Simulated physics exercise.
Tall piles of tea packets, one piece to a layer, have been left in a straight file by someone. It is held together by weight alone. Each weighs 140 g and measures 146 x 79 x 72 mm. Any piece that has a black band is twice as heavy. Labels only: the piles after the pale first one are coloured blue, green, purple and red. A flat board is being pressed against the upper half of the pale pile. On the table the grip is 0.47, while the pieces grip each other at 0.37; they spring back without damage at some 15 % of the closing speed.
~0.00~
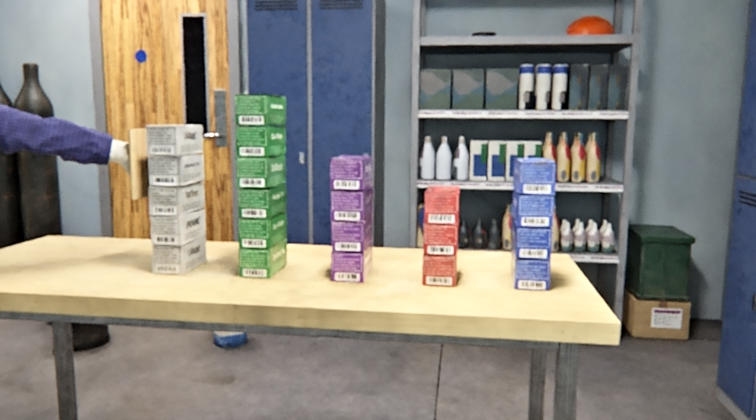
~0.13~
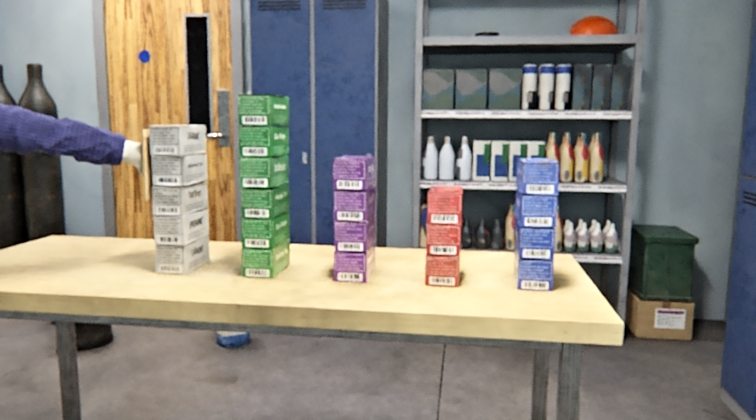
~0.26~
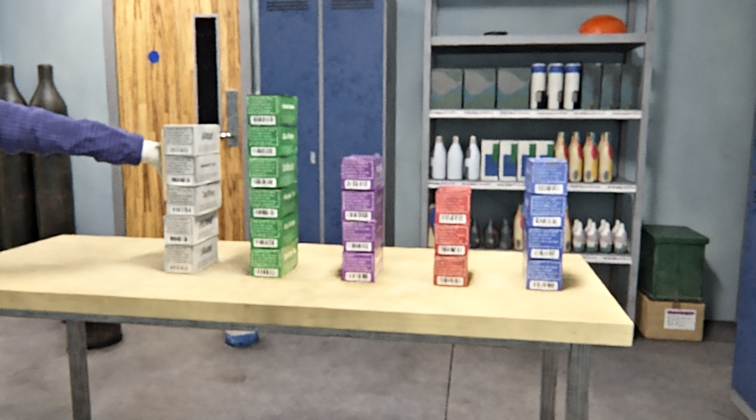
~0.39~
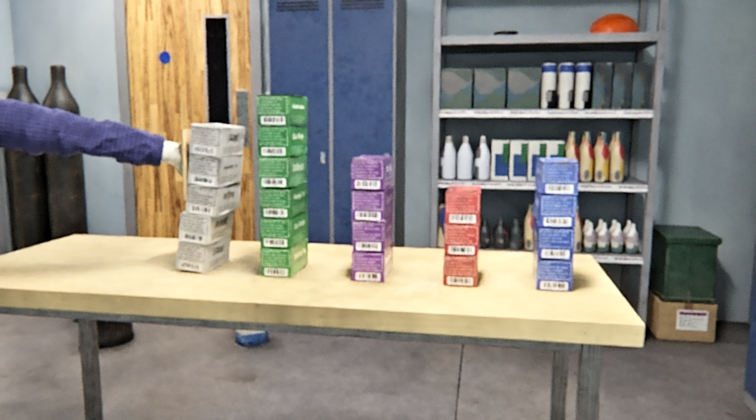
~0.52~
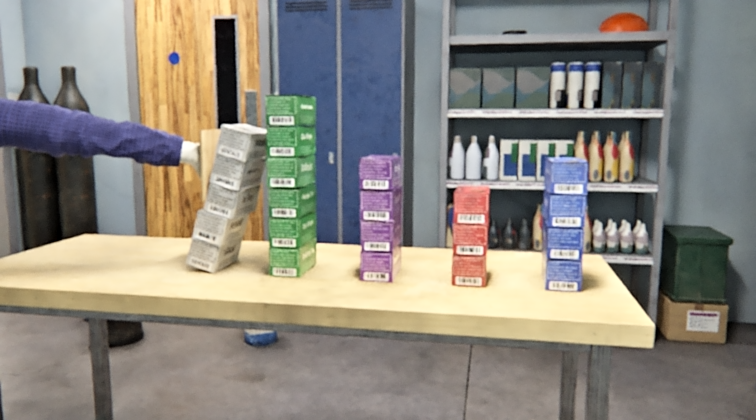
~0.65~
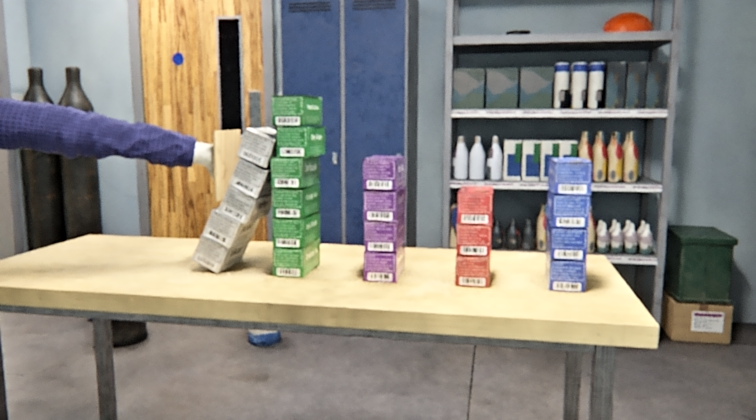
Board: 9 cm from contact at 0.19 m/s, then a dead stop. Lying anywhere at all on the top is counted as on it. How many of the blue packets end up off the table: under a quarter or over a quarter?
Over a quarter.
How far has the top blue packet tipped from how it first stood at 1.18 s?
0°.
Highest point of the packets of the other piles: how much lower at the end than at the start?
By about 23 cm, start to end.
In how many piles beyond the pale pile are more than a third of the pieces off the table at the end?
1.
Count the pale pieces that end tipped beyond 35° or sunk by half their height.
In total, 5 of the pale pieces.
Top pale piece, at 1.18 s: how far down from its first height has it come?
Drop so far: Roughly 10 cm.
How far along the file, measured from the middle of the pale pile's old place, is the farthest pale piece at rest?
Distance along: Near 36 cm.
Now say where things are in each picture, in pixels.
In the first picture (each place is the centre of the face we see best; the camera pans a little), board (130, 155) 38 mm short; top blue packet (538, 179); top green packet (251, 110); the others all in place.
The second picture shows board (144, 155) 13 mm short; top blue packet (541, 179).
The third picture shows board (163, 156) 11 mm in; top blue packet (550, 178).
The fourth picture shows board (183, 156) 36 mm in, top of the pale pile leaning 7°; top blue packet (560, 178); the others all in place.
The fifth picture shows board (202, 156) 6 cm in, top of the pale pile leaning 15°; top blue packet (569, 178); the others all in place.
The sixth picture shows board (215, 157) 9 cm in, top of the pale pile leaning 21°; top blue packet (573, 178); top green packet (287, 111) moved 6 mm; 2 have shifted.
By 1.18 s, 5 of the pale pile down; none of the 4 blue packets off the table (0 of 17 in all colours); top blue packet unmoved; top green packet tilted 38°, 56 mm lower.
By 1.70 s, 5 of the pale pile down; none of the 4 blue packets off the table (0 of 17 in all colours); top blue packet tilted 19°; top green packet on its side.
When it is over (2.5 s), 5 of the pale pile down; 2 of the 4 blue packets off the table (3 of 17 in all colours); top blue packet upside down; top green packet on its side. That is 50 per cent.
